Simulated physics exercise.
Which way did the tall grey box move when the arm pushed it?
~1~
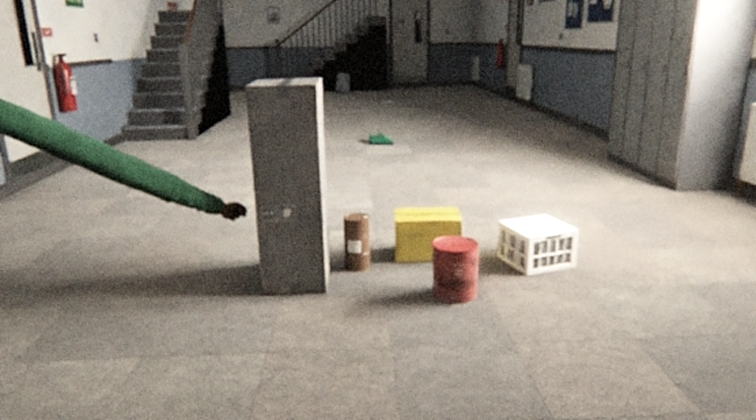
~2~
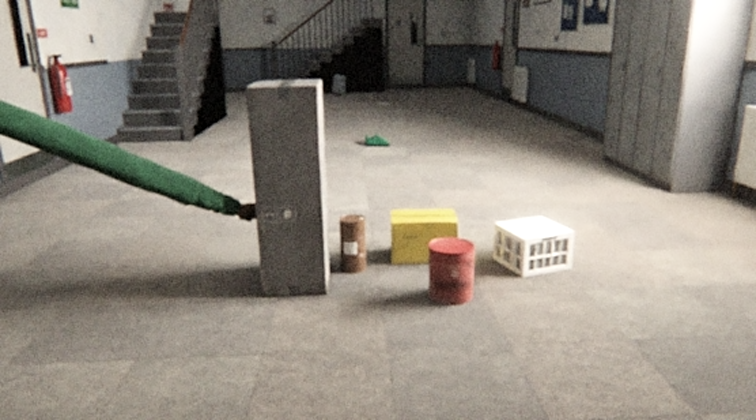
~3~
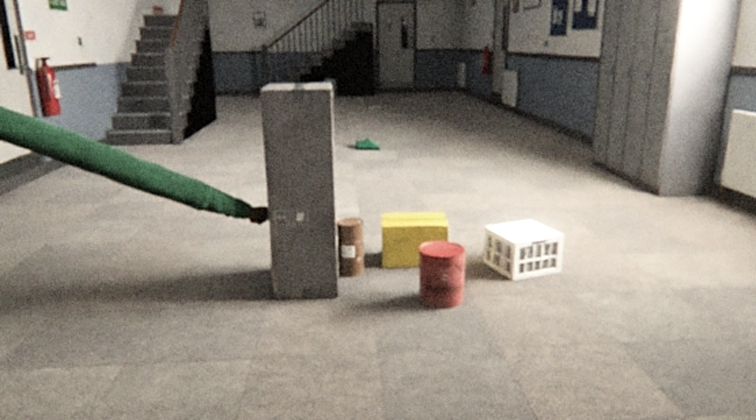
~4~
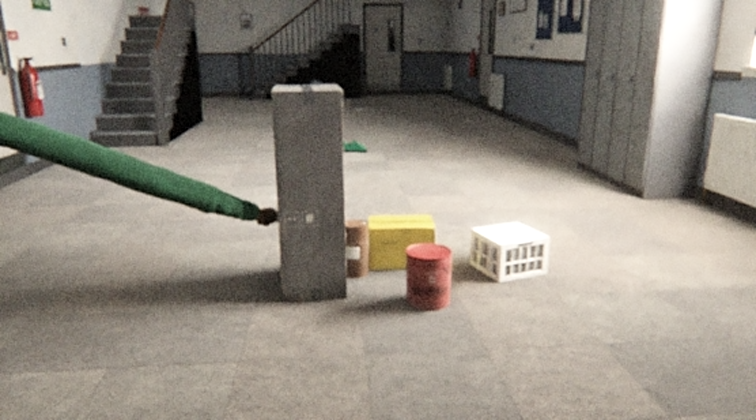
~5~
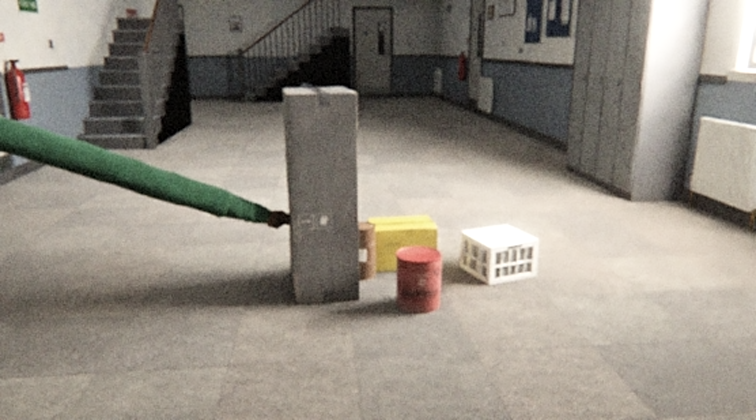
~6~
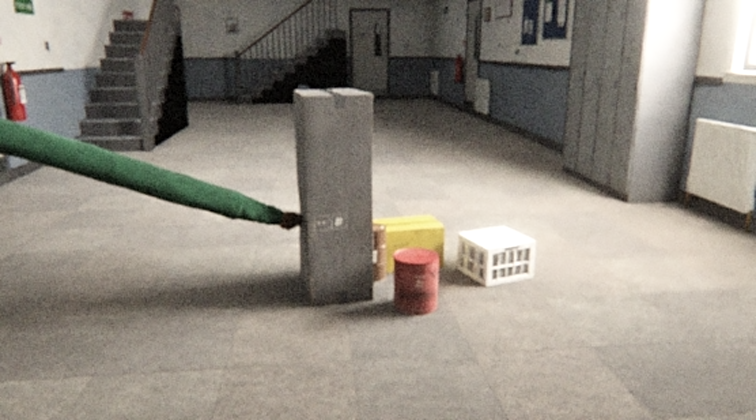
It slid to the right, staying upright as it went.
